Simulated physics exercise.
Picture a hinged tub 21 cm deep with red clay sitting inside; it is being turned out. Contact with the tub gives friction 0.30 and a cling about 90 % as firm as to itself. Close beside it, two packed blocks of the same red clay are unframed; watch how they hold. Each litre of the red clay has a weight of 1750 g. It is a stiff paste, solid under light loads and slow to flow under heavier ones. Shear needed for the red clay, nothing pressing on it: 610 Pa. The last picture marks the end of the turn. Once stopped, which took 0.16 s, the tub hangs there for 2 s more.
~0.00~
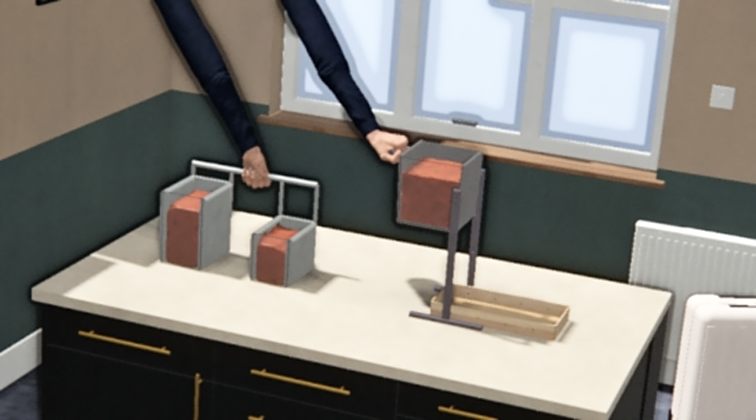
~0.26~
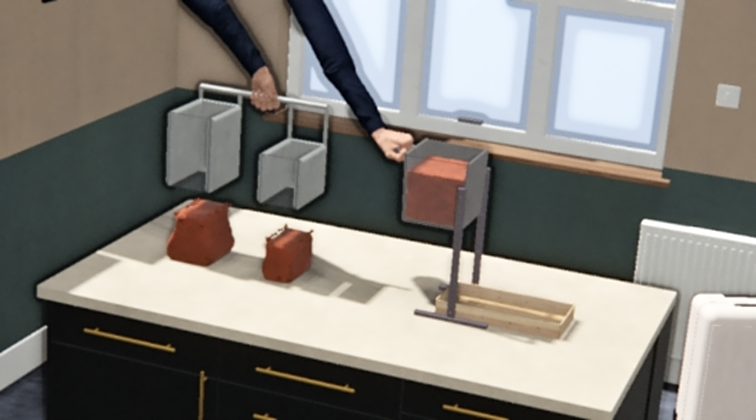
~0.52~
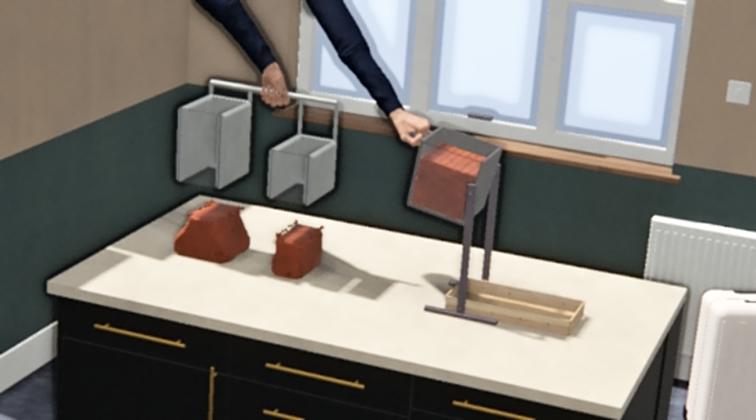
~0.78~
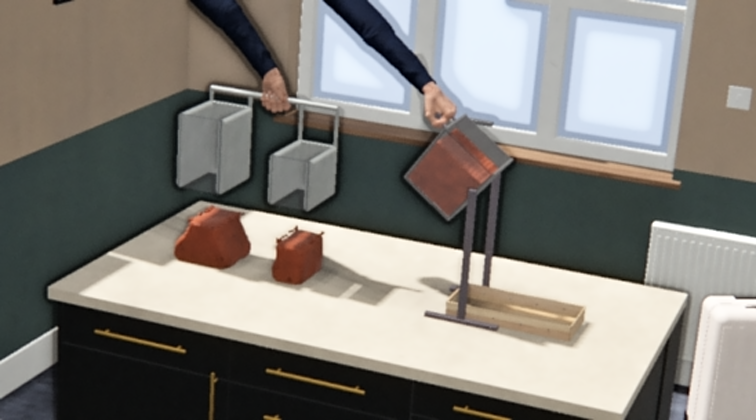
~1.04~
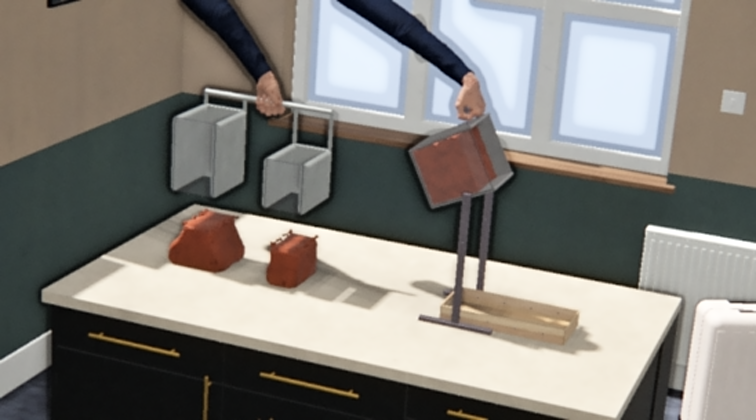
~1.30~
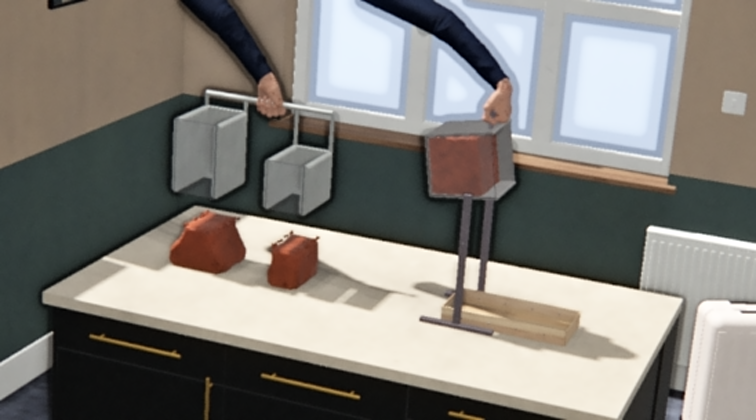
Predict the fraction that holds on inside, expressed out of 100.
Around 100 out of 100.
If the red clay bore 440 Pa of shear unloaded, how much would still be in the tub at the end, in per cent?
100 %.
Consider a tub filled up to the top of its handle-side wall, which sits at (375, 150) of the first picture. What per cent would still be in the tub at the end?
About 65 per cent.
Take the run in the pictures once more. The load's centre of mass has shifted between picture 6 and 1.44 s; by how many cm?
About 0 cm.
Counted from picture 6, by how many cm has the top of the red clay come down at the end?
The top ends up some 0 cm below its level in the last picture.
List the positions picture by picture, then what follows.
Handle-side rim at (402, 156), tilt 0 degrees; crest of the red clay at (405, 172); block heights 21 cm, 13 cm (left to right), in the first picture.
Handle-side rim at (408, 154), tilt 0 degrees; crest of the red clay at (411, 170); block heights 17 cm, 13 cm (left to right), in the second picture.
Handle-side rim at (424, 141), tilt 10 degrees; crest of the red clay at (425, 158); block heights 15 cm, 13 cm (left to right), in the third picture.
Handle-side rim at (447, 130), tilt 36 degrees; crest of the red clay at (440, 144); block heights 15 cm, 13 cm (left to right), in the fourth picture.
Handle-side rim at (471, 129), tilt 62 degrees; crest of the red clay at (457, 138); block heights 15 cm, 13 cm (left to right), in the fifth picture.
Handle-side rim at (492, 135), tilt 81 degrees; crest of the red clay at (473, 139); block heights 15 cm, 13 cm (left to right), in the sixth picture.
After 1.44 s, the tub is at 81 degrees and holds 100 %.
After 1.61 s, the tub is at 81 degrees and holds 100 %.
After 1.78 s, the tub is at 81 degrees and holds 100 %.
After 1.95 s, the tub is at 81 degrees and holds 100 %.
After 3.30 s, the tub is at 81 degrees and holds 100 %.
